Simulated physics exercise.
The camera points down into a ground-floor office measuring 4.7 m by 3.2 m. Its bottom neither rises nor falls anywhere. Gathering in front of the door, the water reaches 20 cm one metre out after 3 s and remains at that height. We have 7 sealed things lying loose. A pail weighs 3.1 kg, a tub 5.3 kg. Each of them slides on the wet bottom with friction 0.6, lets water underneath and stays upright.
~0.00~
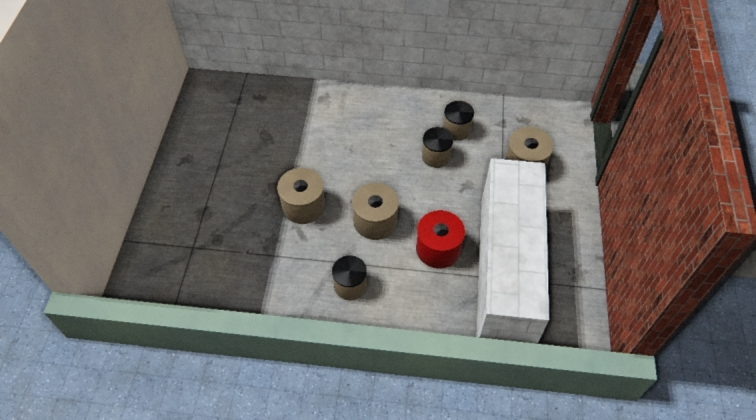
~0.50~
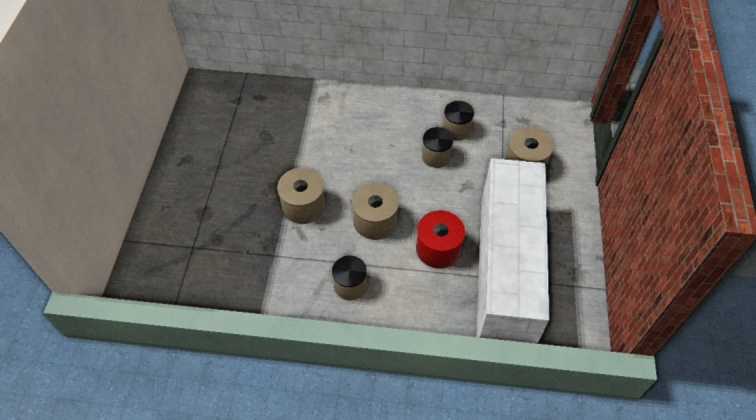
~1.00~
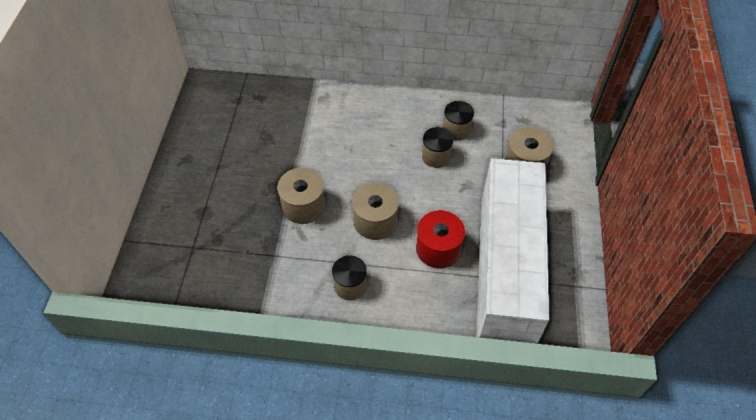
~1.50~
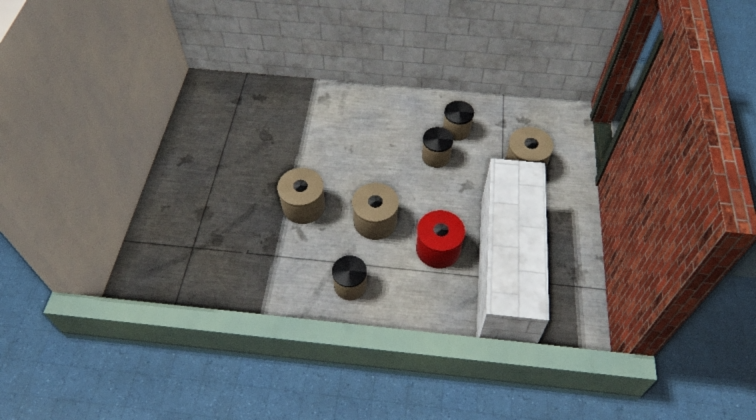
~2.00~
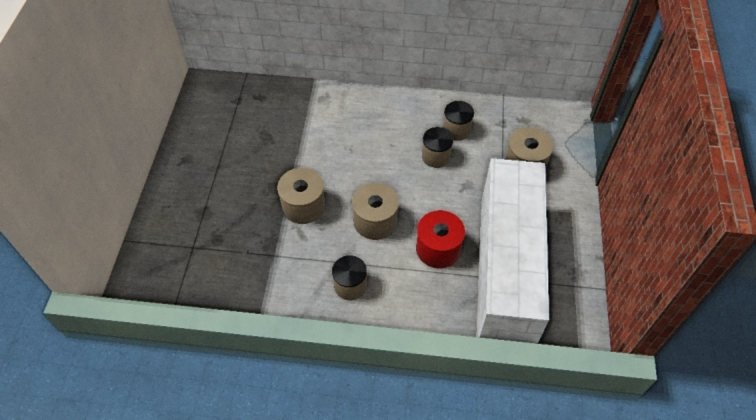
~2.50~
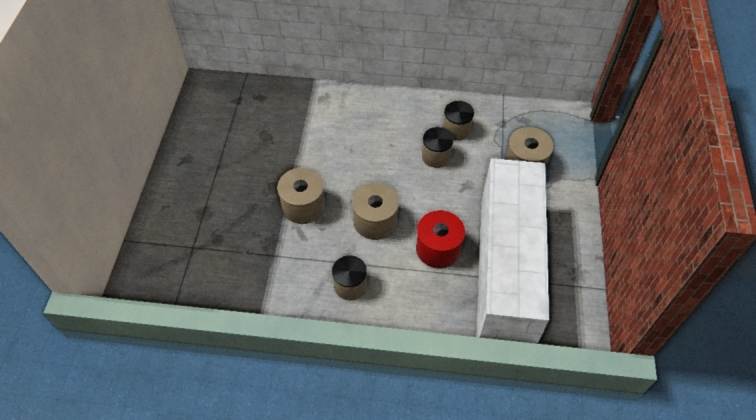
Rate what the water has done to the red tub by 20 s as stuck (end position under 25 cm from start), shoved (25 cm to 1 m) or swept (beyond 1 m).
The red tub is shoved.
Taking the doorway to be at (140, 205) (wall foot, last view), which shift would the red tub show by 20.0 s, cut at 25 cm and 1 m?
You'd see the red tub wander off a long way.
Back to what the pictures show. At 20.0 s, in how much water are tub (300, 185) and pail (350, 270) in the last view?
First roughly 12 cm, second roughly 8 cm.
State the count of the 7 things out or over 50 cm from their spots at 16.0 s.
The answer is 7.
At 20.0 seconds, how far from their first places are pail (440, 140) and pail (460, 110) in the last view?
In turn: 300 cm, 50 cm.
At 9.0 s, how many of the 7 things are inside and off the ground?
Count at that moment: 4.
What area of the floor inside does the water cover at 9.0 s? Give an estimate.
Near 14 m2 in all.
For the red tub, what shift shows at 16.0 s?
Roughly 200 cm.
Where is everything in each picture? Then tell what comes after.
In the first frame, the red tub at (441, 230) rests on the ground; water covers 0.0 m2; 0 of 7 have shifted.
In the second frame, the red tub at (441, 230), on the bottom; 0.0 m2 under water; 0 of 7 have shifted.
In the third frame, the red tub at (441, 230) rests on the ground; 0.0 m2 under water; 0 of 7 have shifted.
In the fourth frame, the red tub at (441, 230), on the bottom; water covers 0.0 m2; 0 of 7 have shifted.
In the fifth frame, the red tub at (441, 230) rests on the ground; water covers 0.1 m2; 0 of 7 have shifted.
In the sixth frame, the red tub at (441, 230), on the bottom; water covers 0.7 m2; 0 of 7 have shifted.
After 4.0 s the red tub is near (441, 230), 0.0 m from its start, aground; 1 afloat.
After 9.0 s the red tub is near (441, 230), 0.0 m from its start, aground; 4 afloat.
After 16.0 s the red tub is near (216, 178), 2.2 m from its start, afloat; 7 afloat.
After 20.0 s the red tub is near (389, 255), 0.6 m from its start, afloat; 7 afloat.
